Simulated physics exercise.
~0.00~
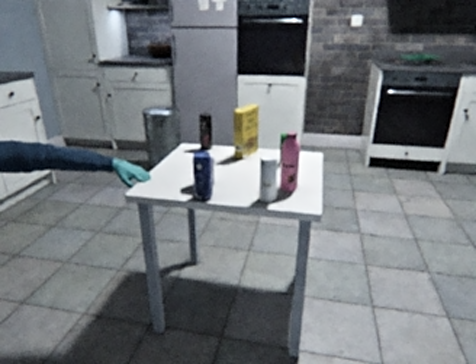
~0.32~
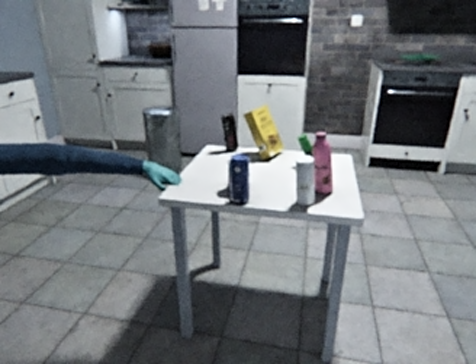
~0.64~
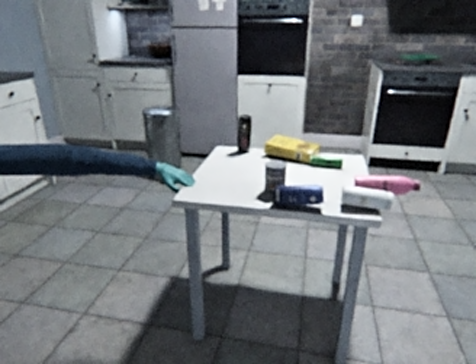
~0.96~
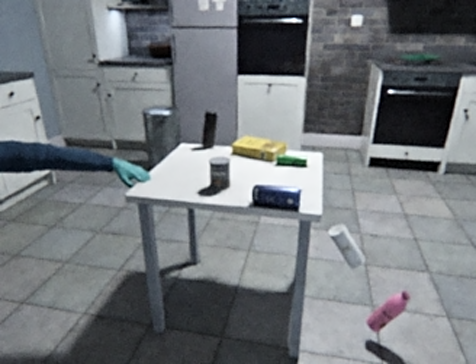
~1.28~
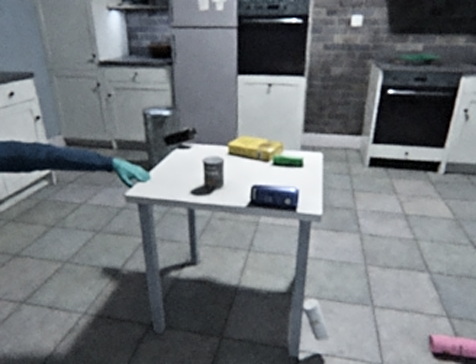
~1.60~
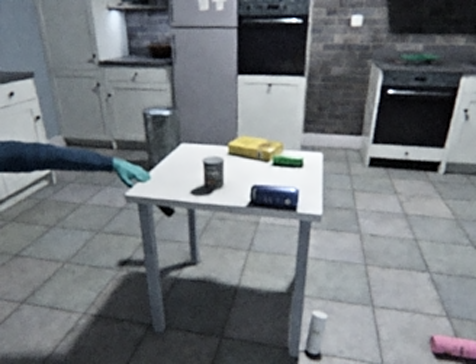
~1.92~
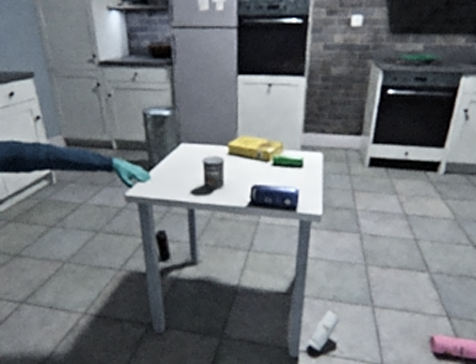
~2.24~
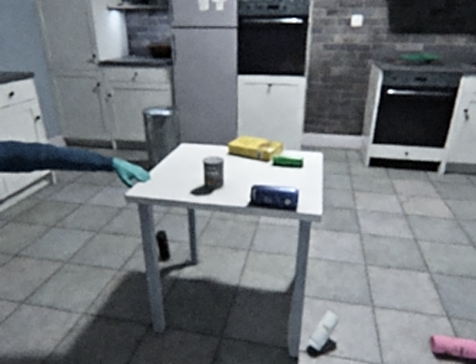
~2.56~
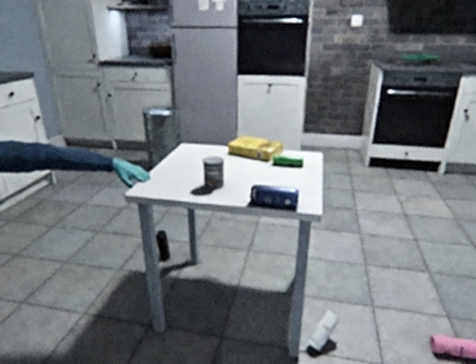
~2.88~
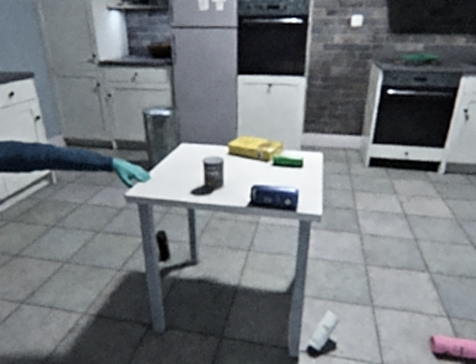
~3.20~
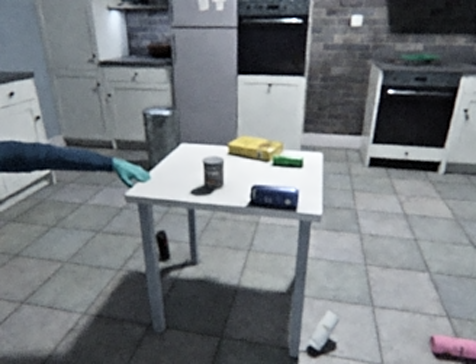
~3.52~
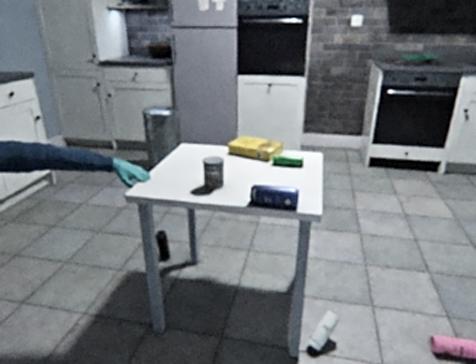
A gloved hand at the left edge shoves a small white table to the right across a tiled kitchen floor, seen from the front and slightly above. On top stand a black can and yellow packet at the back, a blue can and grey tin toward the front, and a white jar, green shaker and pink bottle at the right. The packet, shaker, blue can, jar and bottle topple. The table jerks back left, and the bottle and jar drop off the right side, then the black can tips off the left. The grey tin stays upright beside the fallen blue can, packet and shaker.
